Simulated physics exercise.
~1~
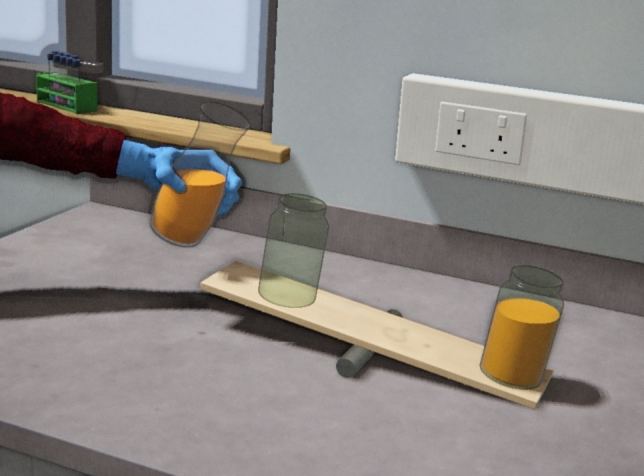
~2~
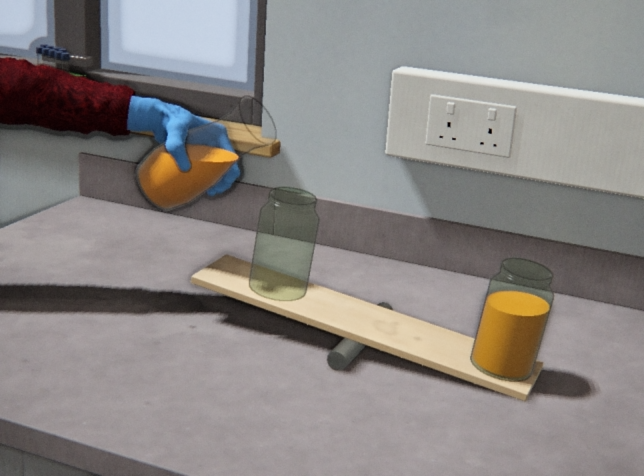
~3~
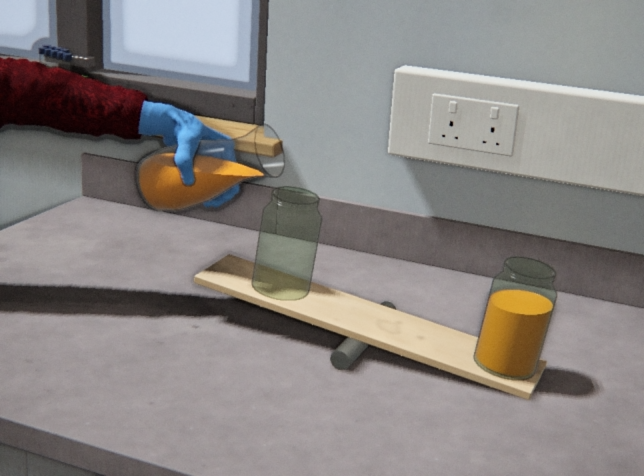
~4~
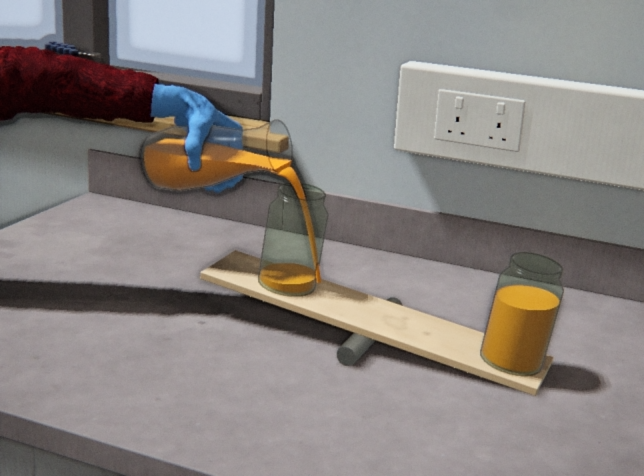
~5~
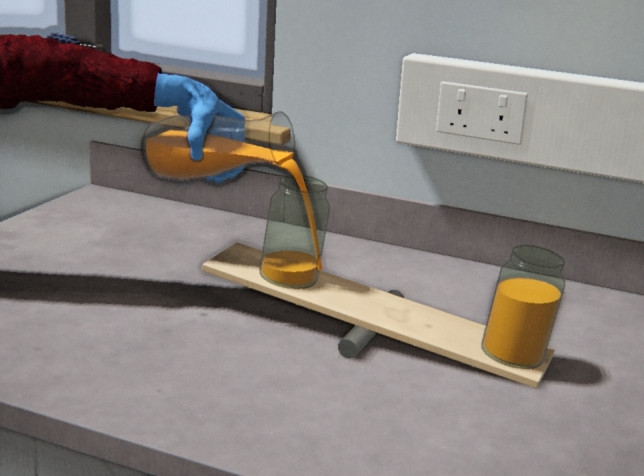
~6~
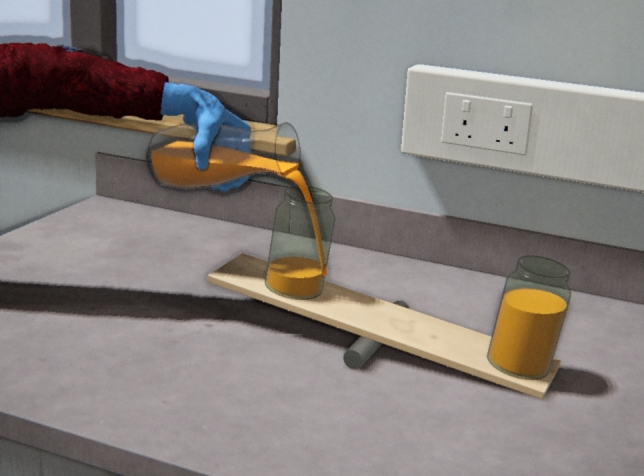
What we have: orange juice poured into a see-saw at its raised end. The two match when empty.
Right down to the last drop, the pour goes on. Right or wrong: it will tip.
Wrong.
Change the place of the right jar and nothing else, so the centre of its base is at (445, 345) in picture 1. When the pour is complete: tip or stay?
What follows: It tips.
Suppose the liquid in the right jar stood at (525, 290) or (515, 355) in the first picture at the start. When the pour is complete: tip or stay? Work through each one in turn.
As listed: Stays, changes sides.
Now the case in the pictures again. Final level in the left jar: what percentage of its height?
It stands at around 75 percent.
Next, the left jar is about half full; the shelf board leans as before.
After that, the left jar is about two thirds full; the shelf board leans as before.
Finally, the left jar is about three quarters full; the shelf board leans as before.
